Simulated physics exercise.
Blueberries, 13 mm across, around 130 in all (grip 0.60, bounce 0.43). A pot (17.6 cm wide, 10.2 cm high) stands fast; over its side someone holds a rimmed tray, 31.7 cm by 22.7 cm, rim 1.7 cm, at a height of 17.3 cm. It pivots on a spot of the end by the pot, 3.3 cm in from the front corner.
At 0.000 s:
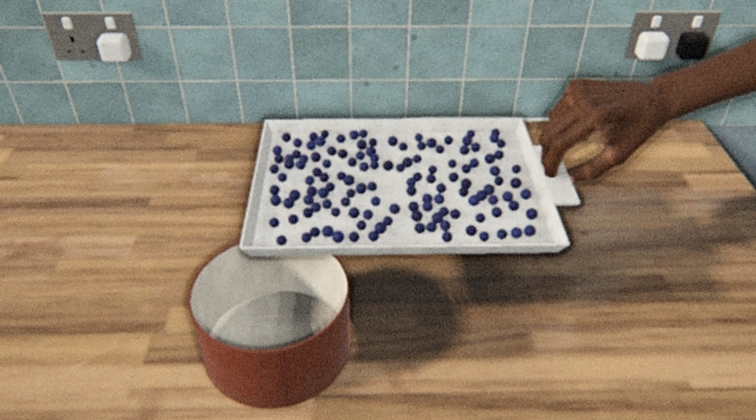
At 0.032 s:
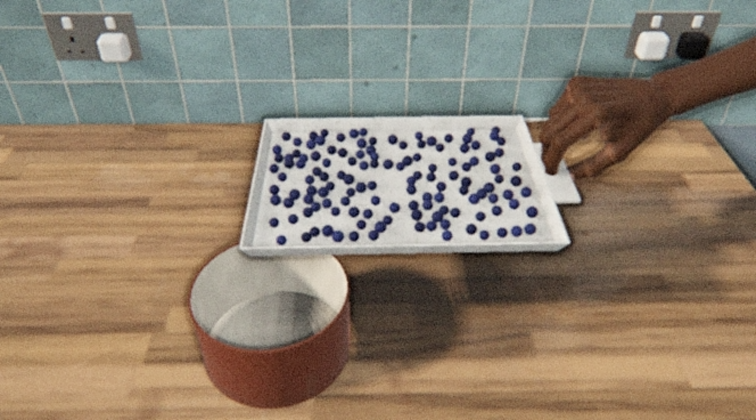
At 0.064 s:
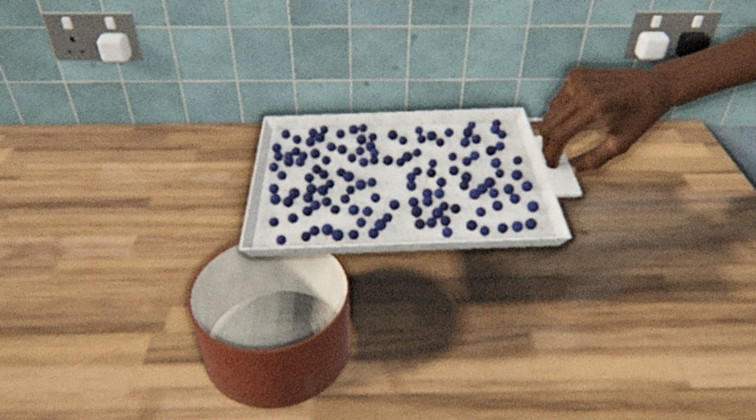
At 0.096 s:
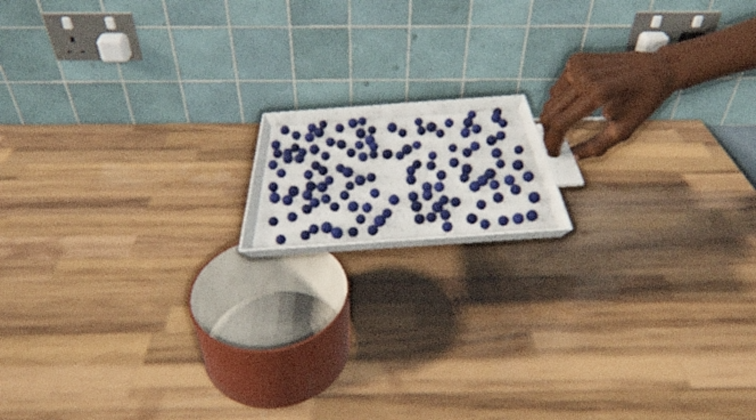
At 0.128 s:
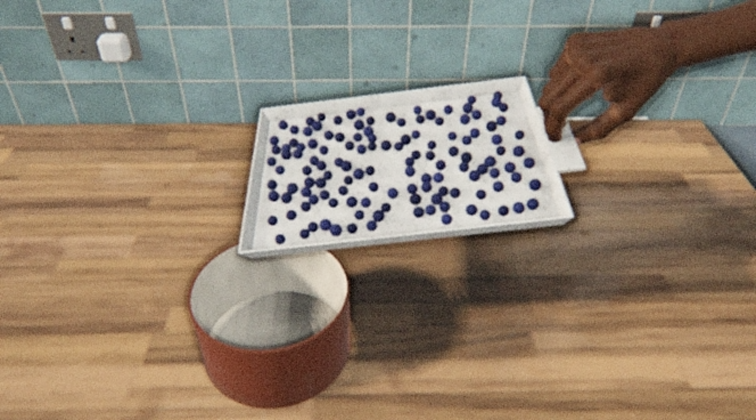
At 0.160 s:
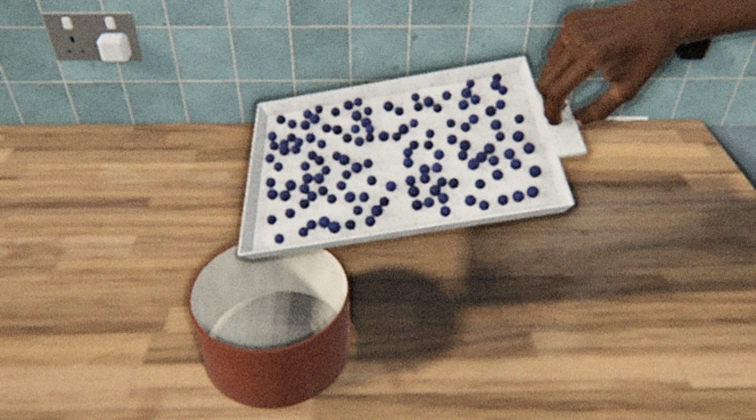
A wooden kitchen worktop runs along a blue-green tiled wall with power sockets, seen from slightly above by a still camera. A hand at the right grips the tab of a white rimmed tray scattered with small dark blue balls, its left front corner above a reddish-brown pot with a pale inside. The hand raises the tray's right end, slowly then faster, slanting it down toward the left.
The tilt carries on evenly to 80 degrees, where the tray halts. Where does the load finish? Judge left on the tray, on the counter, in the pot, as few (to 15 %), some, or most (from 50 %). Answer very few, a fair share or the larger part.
Tray very few, counter a fair share, pot the larger part.
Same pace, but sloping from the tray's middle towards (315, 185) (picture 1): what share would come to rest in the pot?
About 20 per cent.
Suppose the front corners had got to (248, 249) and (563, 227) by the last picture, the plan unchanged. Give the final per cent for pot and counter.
Pot 65, counter 35.
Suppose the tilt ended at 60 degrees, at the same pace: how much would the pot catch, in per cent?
In that case some 55 per cent.
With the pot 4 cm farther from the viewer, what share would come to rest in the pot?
Then about 35 per cent.
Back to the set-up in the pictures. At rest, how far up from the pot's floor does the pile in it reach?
Some 3.0 cm.
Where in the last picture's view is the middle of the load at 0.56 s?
Near (258, 206).
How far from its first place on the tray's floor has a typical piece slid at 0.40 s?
About 4 cm.
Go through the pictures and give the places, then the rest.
Tray tilt 0 degrees, front corners at (249, 243) and (560, 239); middle of the pieces at (411, 182); pot at (270, 288), in the first picture.
Tray tilt 1 degrees, front corners at (248, 243) and (561, 238); middle of the pieces at (411, 181), in the second picture.
Tray tilt 2 degrees, front corners at (248, 244) and (562, 232); middle of the pieces at (411, 177), in the third picture.
Tray tilt 5 degrees, front corners at (247, 245) and (563, 224), lowest corner left front; middle of the pieces at (411, 171), in the fourth picture.
Tray tilt 9 degrees, front corners at (247, 246) and (564, 212), lowest corner left front; middle of the pieces at (410, 162), in the fifth picture.
Tray tilt 14 degrees, front corners at (246, 248) and (564, 199), lowest corner left front; middle of the pieces at (408, 152); pot at (270, 288). Its pace works out near 140 degrees a second, in the sixth picture.
After 0.40 s, tilt 47 degrees; the tray holds 100 %, the pot 0 %.
After 0.56 s, tilt 70 degrees; the tray holds 100 %, the pot 0 %.
After 0.84 s, tilt 80 degrees; the tray holds 5 %, the pot 55 %.
By 1.7 s all is still; tray 0 %, counter 30 %, pot 70 %.
